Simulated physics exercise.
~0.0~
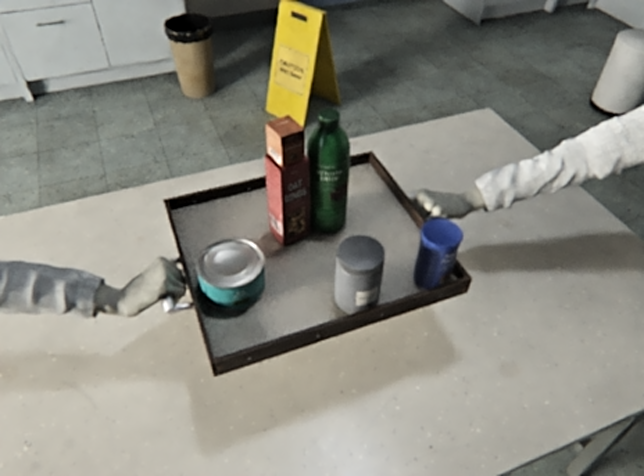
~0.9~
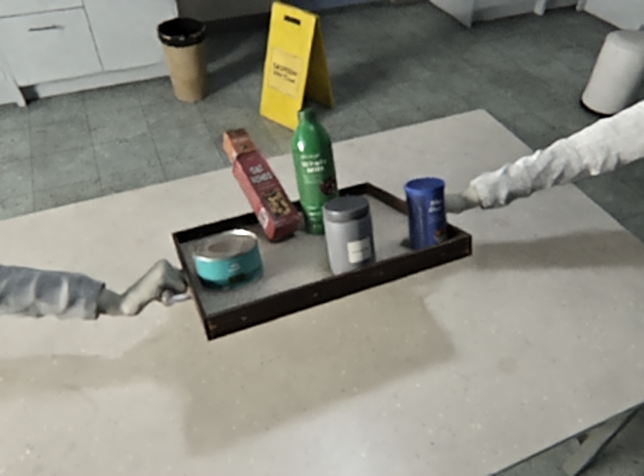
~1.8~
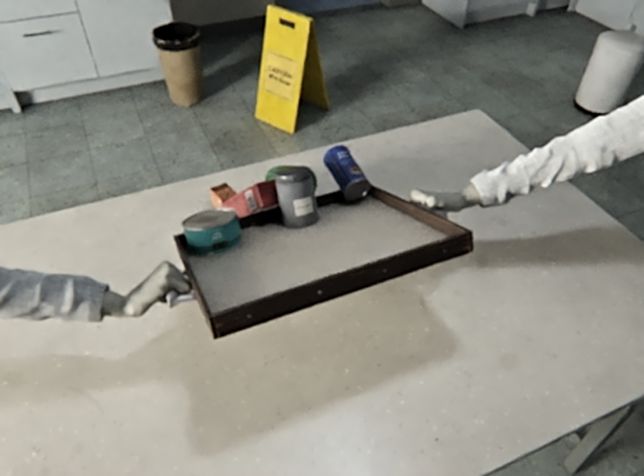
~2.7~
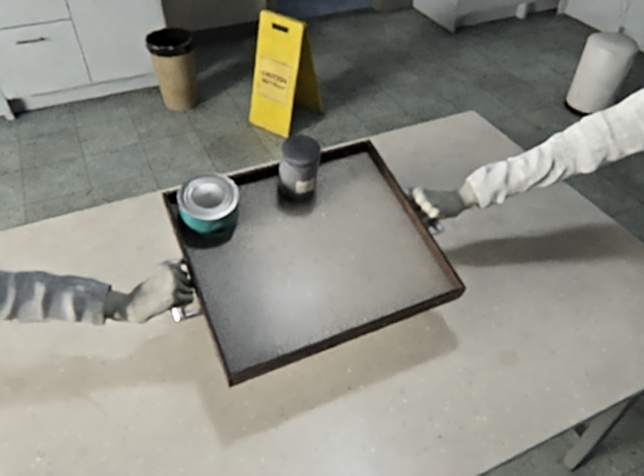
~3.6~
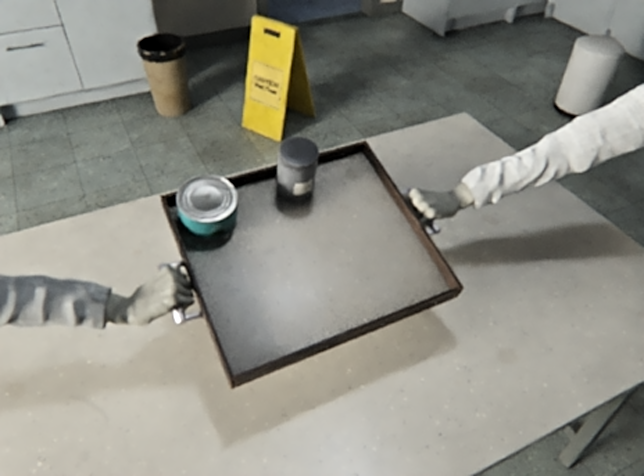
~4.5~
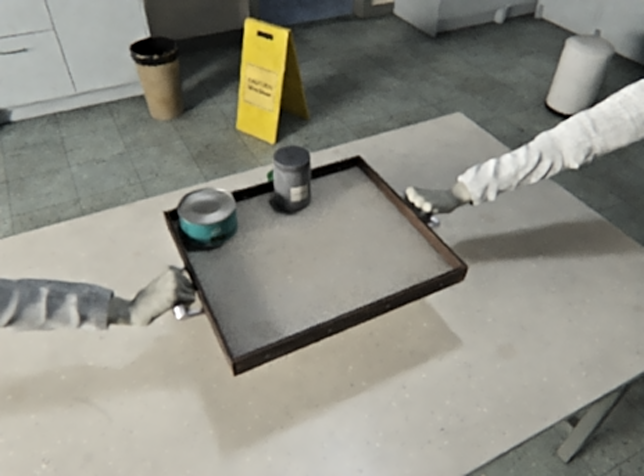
On a pale table in a tiled room, two gloved hands tilt a loaded tray away, and the cartons, green bottle and blue tin topple and go over the far edge; the tray tips back, leaving the turquoise tub and grey jar standing near its far side.
